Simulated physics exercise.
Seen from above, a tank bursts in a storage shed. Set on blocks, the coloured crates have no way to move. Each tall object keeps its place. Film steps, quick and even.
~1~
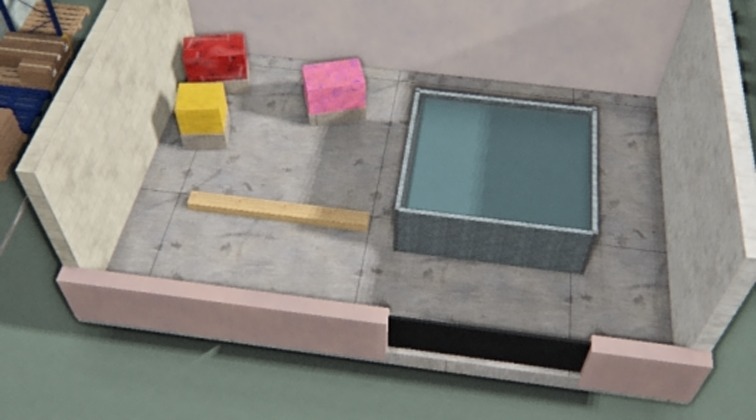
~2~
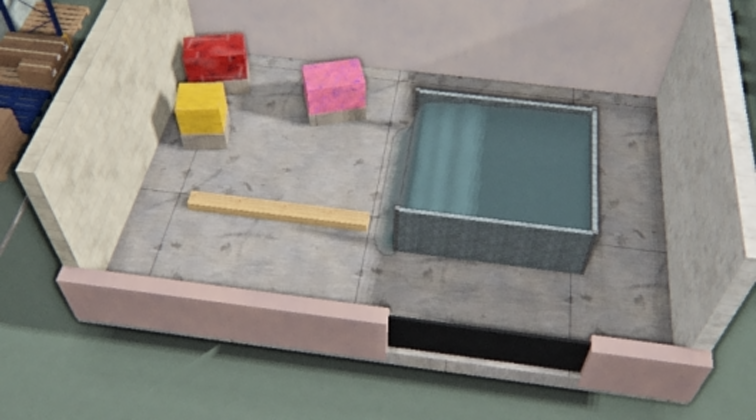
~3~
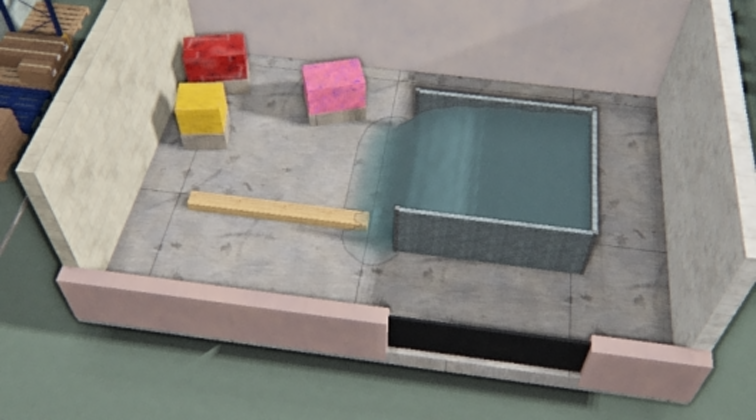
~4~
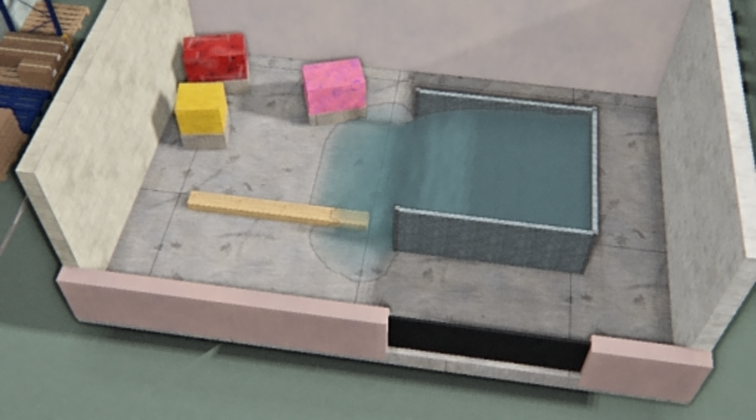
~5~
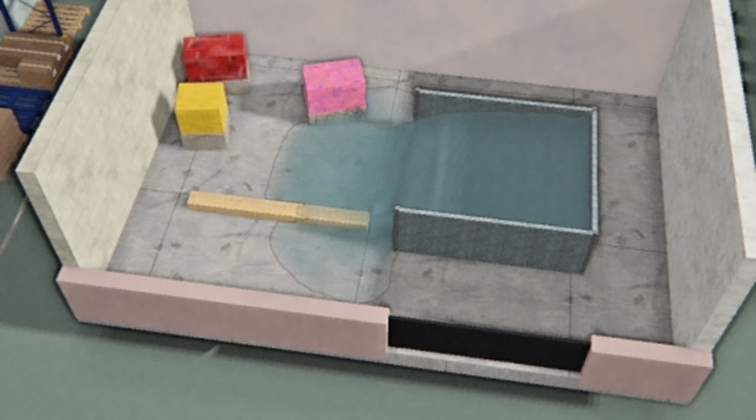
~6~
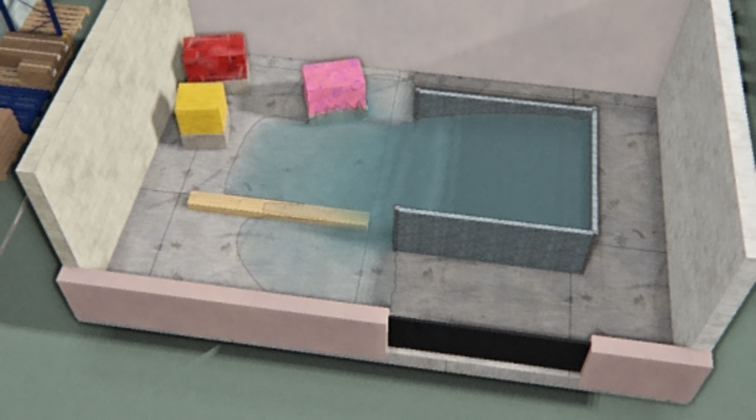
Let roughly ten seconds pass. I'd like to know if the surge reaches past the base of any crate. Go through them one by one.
At the end, pink crate: Reached by water; red crate: Reached by water; yellow crate: Reached by water.
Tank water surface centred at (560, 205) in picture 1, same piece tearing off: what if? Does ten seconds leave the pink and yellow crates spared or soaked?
Pink flooded, yellow flooded.
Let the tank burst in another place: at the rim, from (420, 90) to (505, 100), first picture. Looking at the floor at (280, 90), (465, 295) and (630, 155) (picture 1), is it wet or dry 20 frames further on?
Order as asked: Swamped, untouched, swamped.
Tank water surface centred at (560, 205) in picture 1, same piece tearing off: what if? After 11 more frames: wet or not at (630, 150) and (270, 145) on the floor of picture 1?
Taking the spots in order: Bare, swamped.
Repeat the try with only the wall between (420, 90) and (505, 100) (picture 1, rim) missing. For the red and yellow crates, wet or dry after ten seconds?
I expect red goes wet while yellow remains untouched.
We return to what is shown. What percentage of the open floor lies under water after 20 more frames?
Roughly 70 %.
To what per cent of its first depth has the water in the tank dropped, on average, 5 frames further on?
56 % or so.
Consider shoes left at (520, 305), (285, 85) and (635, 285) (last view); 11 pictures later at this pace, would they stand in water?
Status by point, in sequence: Unwetted; waterlogged; unwetted.
A moment on, water covers 50 % of the floor; the pink crate water round its plinth, the red crate water round its plinth, the yellow crate water round its plinth.
Next, water covers 55 % of the floor; the pink crate water round its plinth, the red crate water round its plinth, the yellow crate water round its plinth.
Then, water covers 70 % of the floor; the pink crate water round its plinth, the red crate water round its plinth, the yellow crate water round its plinth.
Later, water covers 95 % of the floor; the pink crate water round its plinth, the red crate water round its plinth, the yellow crate water round its plinth.
In the end, water covers 100 % of the floor; the pink crate was topped, the red crate was topped, the yellow crate was topped.
